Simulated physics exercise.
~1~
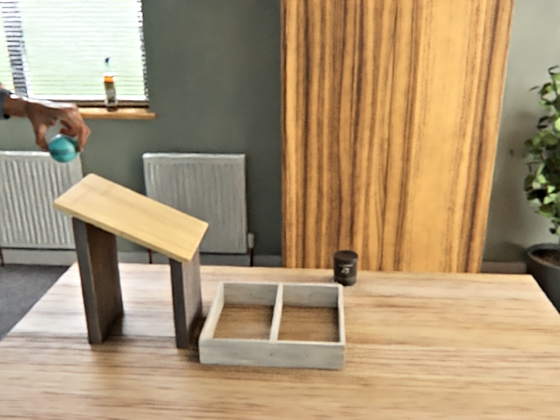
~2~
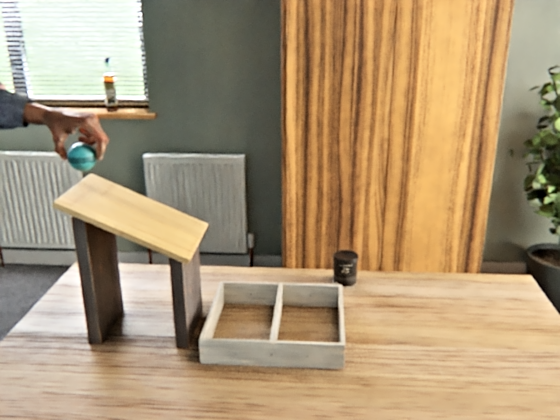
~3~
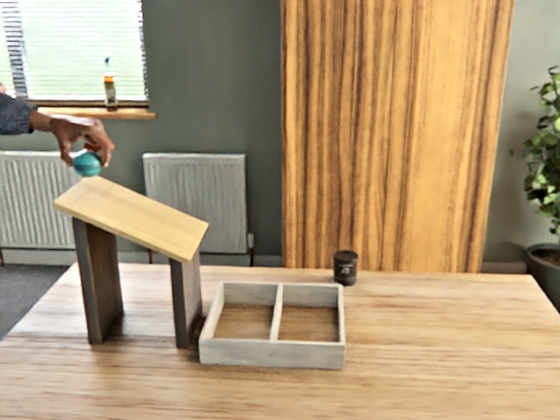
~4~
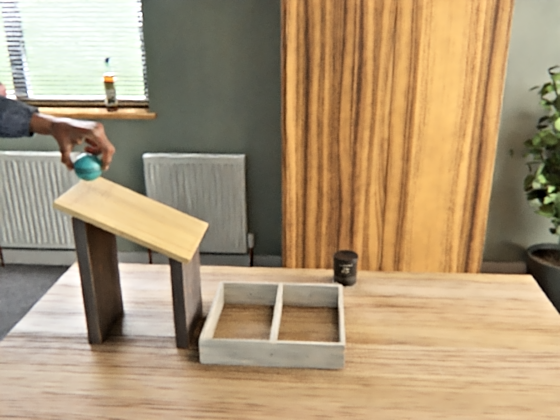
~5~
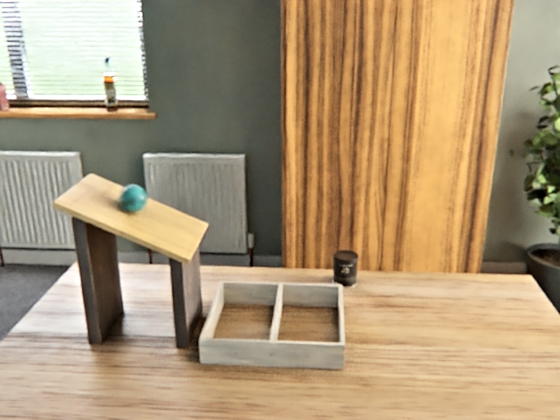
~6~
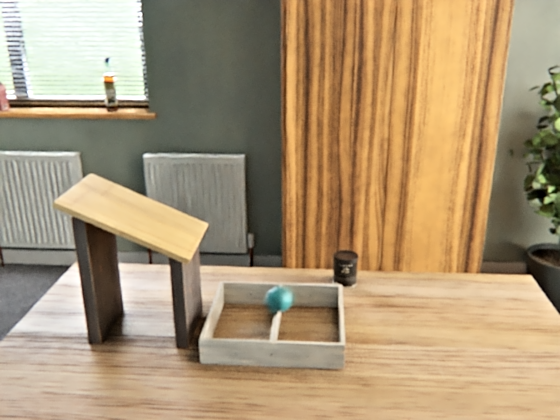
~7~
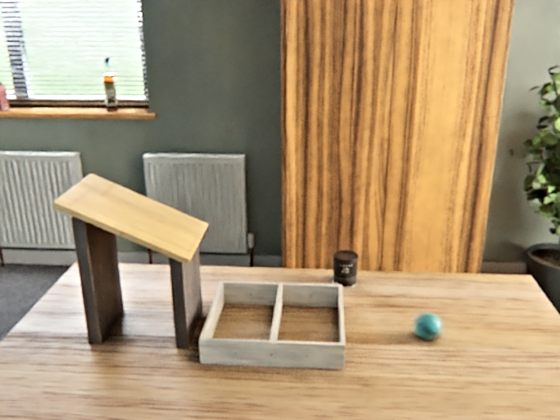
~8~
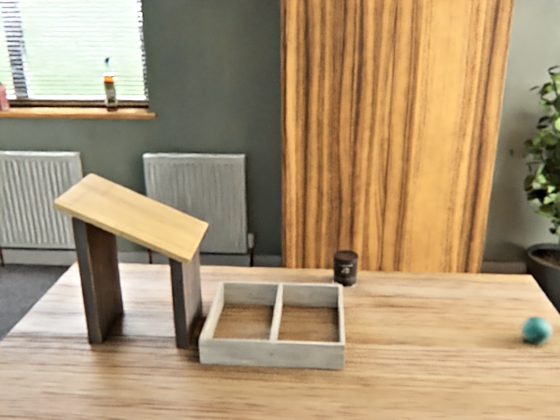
A turquoise ball, held by a hand above a sloping wooden board, is lowered and released, then rolls down to the right, passes over the divider of an open two-bay tray, and continues across the table toward the right edge, ending outside both bays while a black tin stays put.
